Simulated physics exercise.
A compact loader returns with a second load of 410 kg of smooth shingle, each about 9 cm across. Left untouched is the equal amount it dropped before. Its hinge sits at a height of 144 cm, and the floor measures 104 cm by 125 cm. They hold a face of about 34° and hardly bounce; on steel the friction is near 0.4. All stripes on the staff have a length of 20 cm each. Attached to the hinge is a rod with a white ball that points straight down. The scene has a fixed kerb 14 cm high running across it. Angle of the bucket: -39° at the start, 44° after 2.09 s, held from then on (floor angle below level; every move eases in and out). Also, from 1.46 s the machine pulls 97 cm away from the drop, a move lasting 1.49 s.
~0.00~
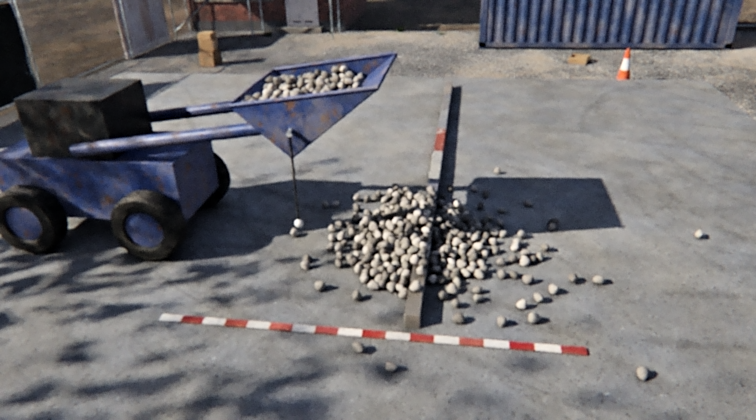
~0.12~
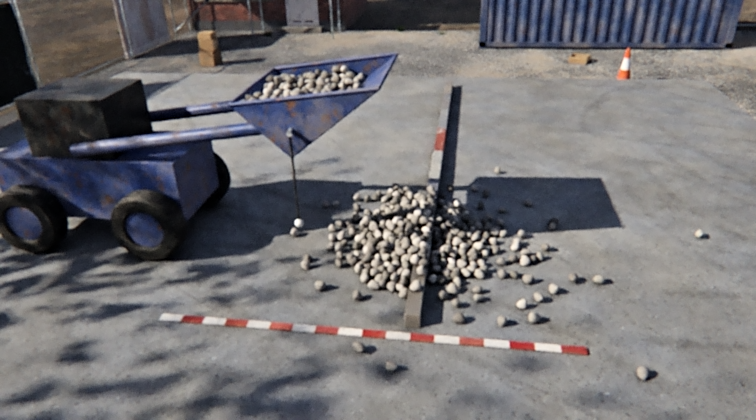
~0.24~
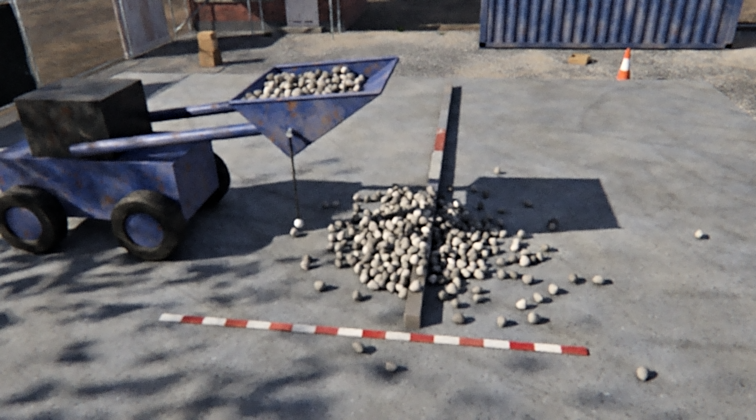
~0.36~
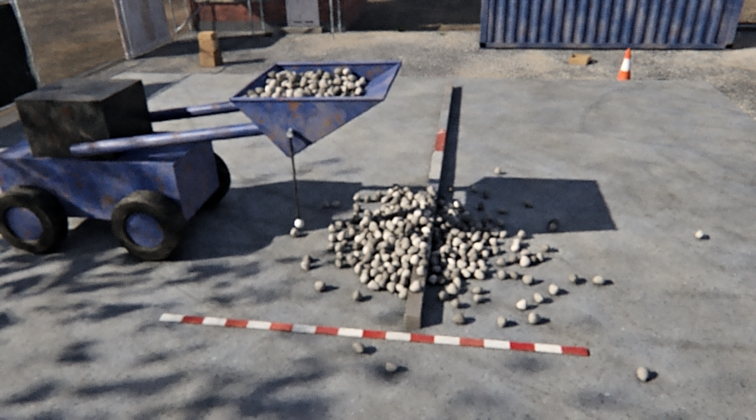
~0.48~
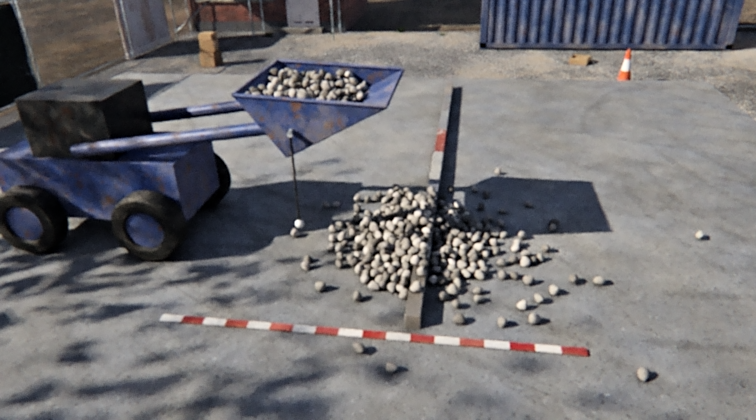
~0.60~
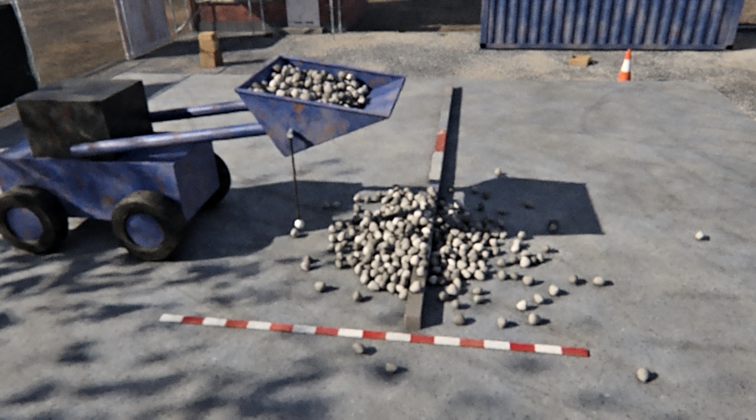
A blue wheeled loader's raised bucket, filled with pale rounded stones, slowly tilts back toward level, its front lip lowering slightly while the stones shift a little inside. Seen from above on a sunlit concrete yard, a loose heap of stones straddles a dark kerb at centre, behind a red-and-white staff. The loader body at left, blue container, orange cone and camera stay still.
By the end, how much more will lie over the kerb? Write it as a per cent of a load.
About 12 per cent.
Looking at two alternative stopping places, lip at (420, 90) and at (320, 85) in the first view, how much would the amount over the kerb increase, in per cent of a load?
First some 50, then 0 per cent.
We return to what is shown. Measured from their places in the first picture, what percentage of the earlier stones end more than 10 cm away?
Roughly 15 % of them.
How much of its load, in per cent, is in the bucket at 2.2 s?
0 %.
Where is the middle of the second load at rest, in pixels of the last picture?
Centre at roughly (379, 228).
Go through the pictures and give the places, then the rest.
In the first frame, the bucket is at -39°, its lip at (378, 88); the top of the load is at (317, 79). The earlier load is highest near (414, 223), 23 cm above ground level, 67 % on this side of the kerb, 33 % over the kerb.
In the second frame, lip at (379, 89), floor tilted -38°, highest stones at (312, 79); the stones move at 0.1 m/s on average.
In the third frame, lip at (381, 93), floor tilted -36°, highest stones at (303, 78); the stones move at 0.1 m/s on average.
In the fourth frame, lip at (384, 99), floor tilted -32°, highest stones at (292, 80); the stones move at 0.1 m/s on average.
In the fifth frame, the bucket is at -28°, its lip at (387, 107); the top of the load is at (286, 76); the stones move at 0.2 m/s on average.
In the sixth frame, the bucket is at -22°, its lip at (389, 117); the top of the load is at (288, 73); the stones move at 0.2 m/s on average.
After 1.6 s the floor is at 31°; in per cent of one load, 94 in the bucket, 73 on this side of the kerb, 33 over the kerb; the foremost stones are at (589, 265).
After 2.2 s the floor is at 44°; in per cent of one load, 1 in the bucket, 158 on this side of the kerb, 41 over the kerb; the foremost stones are at (589, 265).
After 3.4 s the floor is at 44°; in per cent of one load, 0 in the bucket, 156 on this side of the kerb, 44 over the kerb; the foremost stones are at (589, 265).
After 6.2 s the floor is at 44°; in per cent of one load, 0 in the bucket, 156 on this side of the kerb, 44 over the kerb; the foremost stones are at (589, 265). Net gain over the kerb, 12.
